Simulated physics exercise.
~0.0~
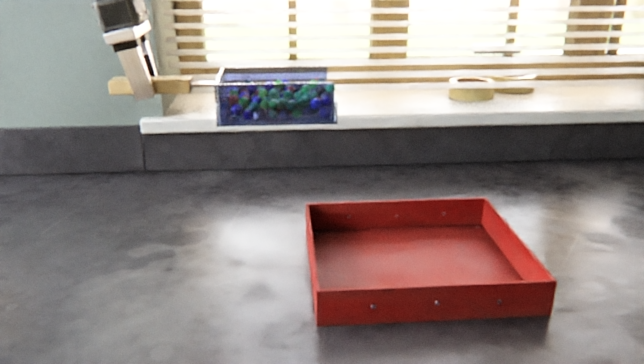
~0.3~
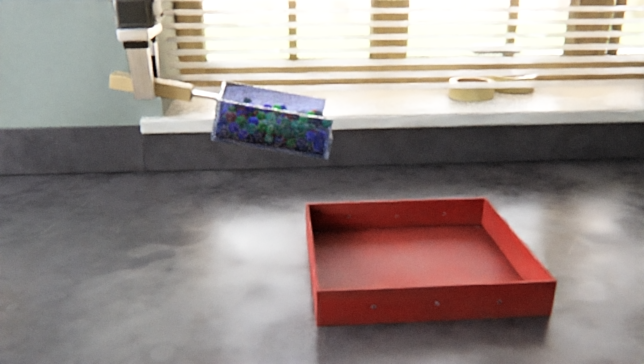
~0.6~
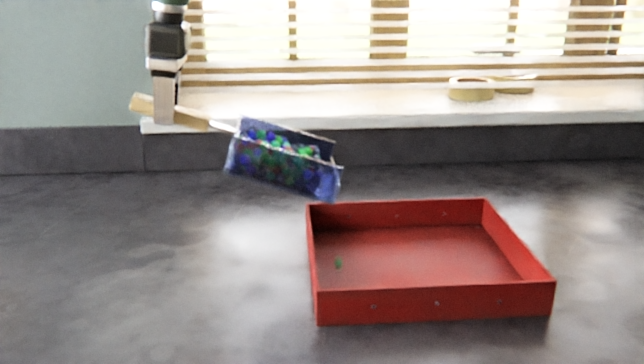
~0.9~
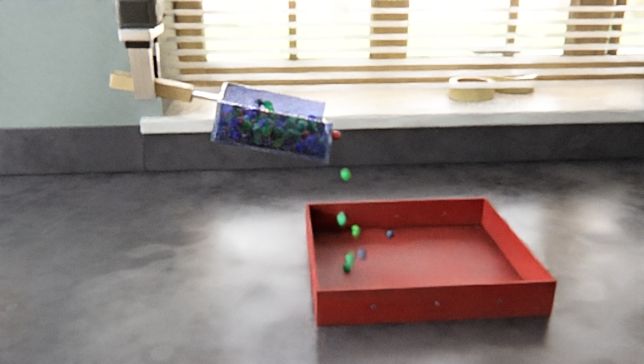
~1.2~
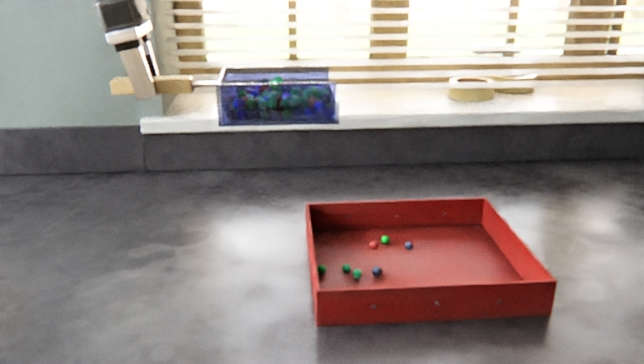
The clip opens with a robotic arm at the upper left holding a clear box of small, round, colourful sweets level in front of a window with blinds, above a dark tabletop where a shallow red tray sits. The arm lowers the box and tips its far end downward toward the tray. As the arm starts to rise and tilt the box back, a few sweets, mostly green, tumble over the end and drop into the tray. The box returns to level at its starting height. It ends still mostly full, with a small scattering of sweets resting in the tray.
